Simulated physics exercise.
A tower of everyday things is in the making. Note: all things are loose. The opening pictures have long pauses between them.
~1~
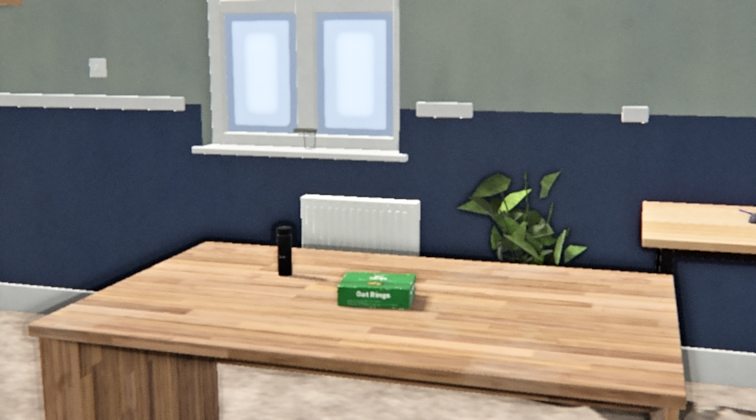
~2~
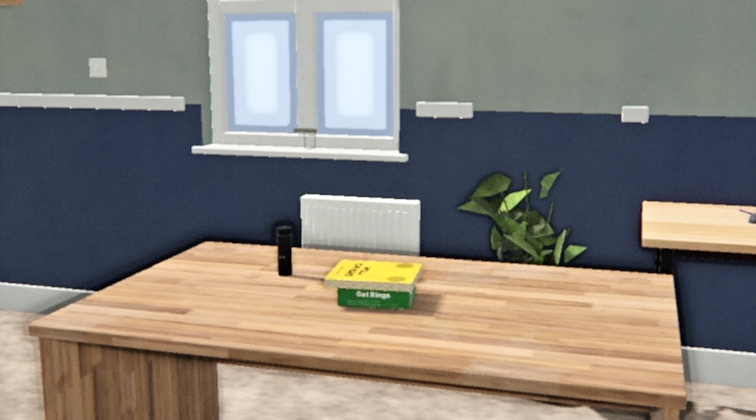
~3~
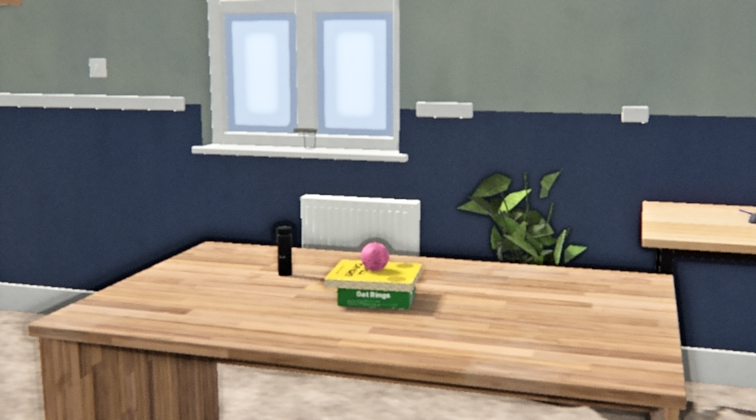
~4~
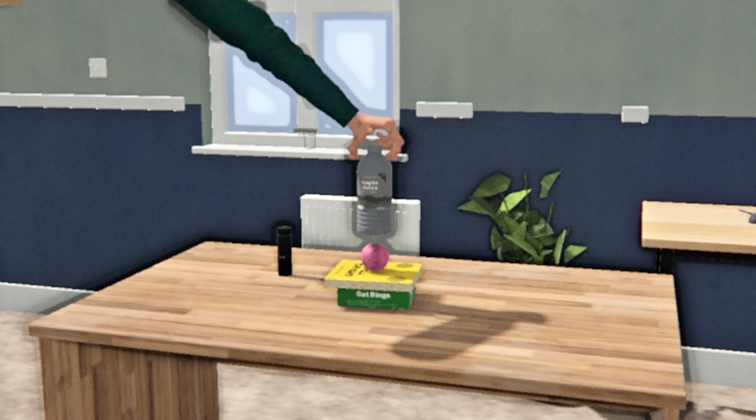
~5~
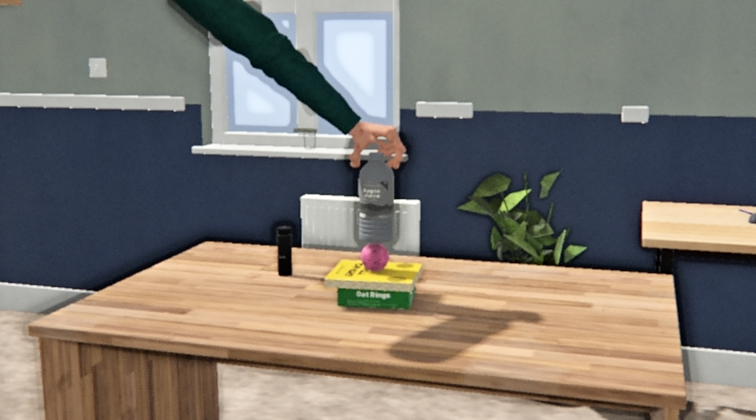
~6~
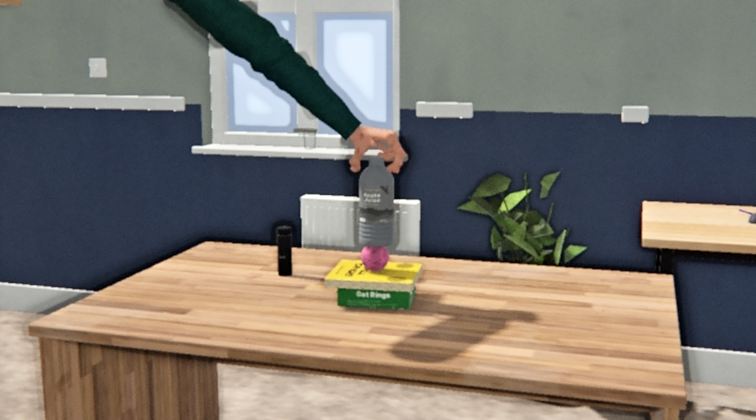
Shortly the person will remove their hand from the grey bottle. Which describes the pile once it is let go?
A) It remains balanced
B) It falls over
It falls over.
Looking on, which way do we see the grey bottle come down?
Looks like it moves off to the right.
Then, 0.70 s on from there, grey bottle now fallen.
Then, 1.80 s on from there, things are still on the move.
In the end, fallen, grey bottle; the other 4 unmoved. At the end, from the last picture's camera, grey bottle near (490, 262). The pile gives way.
